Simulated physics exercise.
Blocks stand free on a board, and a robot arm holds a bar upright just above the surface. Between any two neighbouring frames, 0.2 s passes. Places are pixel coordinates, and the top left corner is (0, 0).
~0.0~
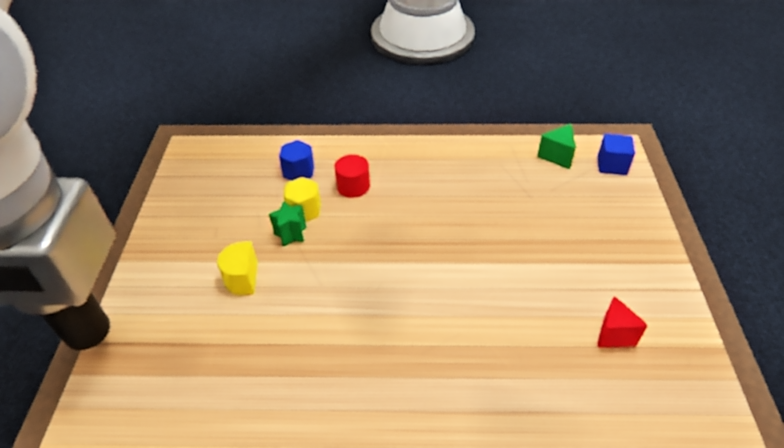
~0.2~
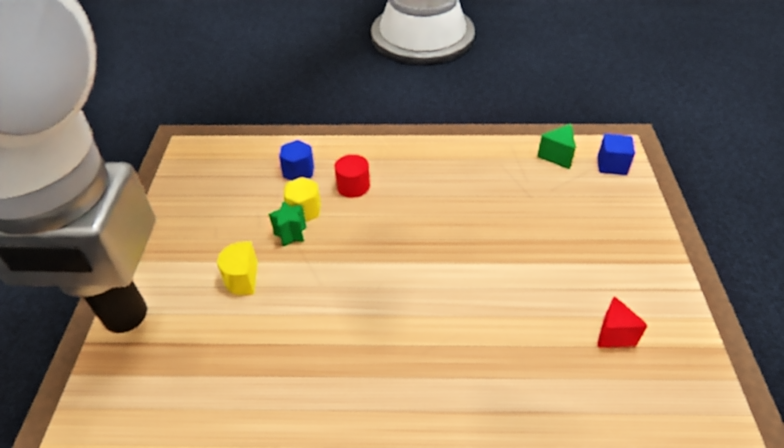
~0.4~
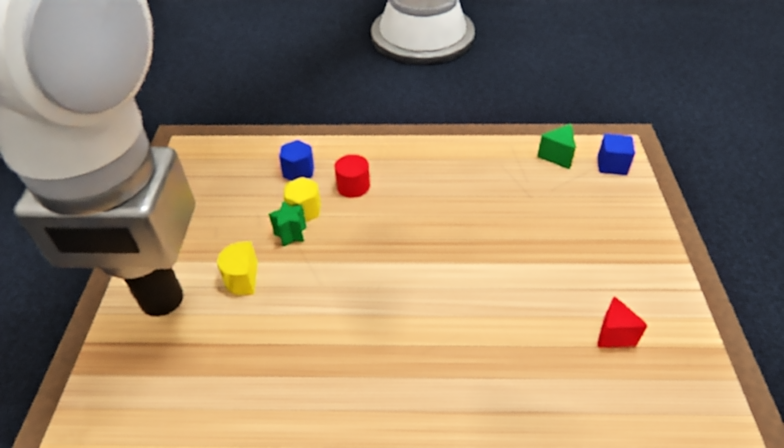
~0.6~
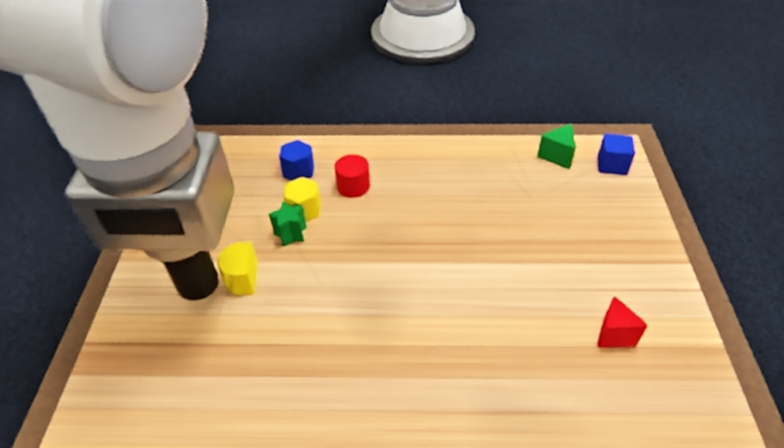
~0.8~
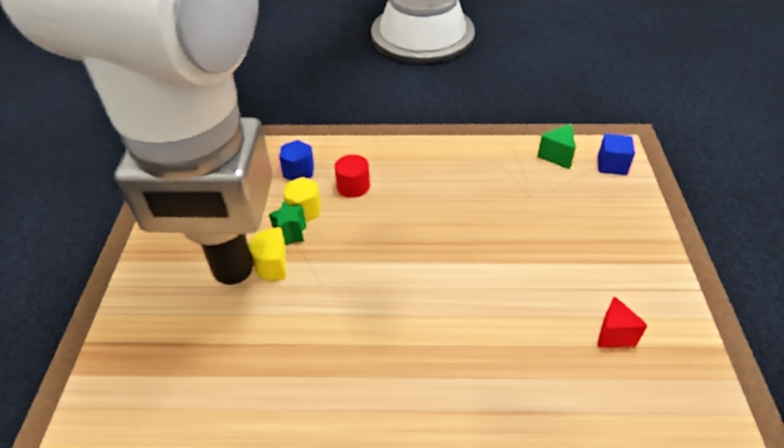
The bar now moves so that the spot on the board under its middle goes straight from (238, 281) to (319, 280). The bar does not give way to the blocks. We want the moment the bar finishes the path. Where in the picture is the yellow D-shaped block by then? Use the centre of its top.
The middle of its top is at (305, 230).
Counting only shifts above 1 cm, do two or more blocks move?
My answer is no.
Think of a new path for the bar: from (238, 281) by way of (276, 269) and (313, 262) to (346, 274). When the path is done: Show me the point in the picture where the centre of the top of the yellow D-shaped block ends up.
The spot you're after is about (340, 219) in the image.
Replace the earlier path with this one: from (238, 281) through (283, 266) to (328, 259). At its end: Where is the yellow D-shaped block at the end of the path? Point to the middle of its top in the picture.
Expect it around (347, 214).
On the path given first. Halfway along, bar (276, 270); yellow D-shaped block (297, 235), turned 50° anticlockwise; green star-shaped block (288, 210).
At the end, bar (317, 268); yellow D-shaped block (305, 230), turned 80° anticlockwise; green star-shaped block (288, 210); yellow six-sided block in place.
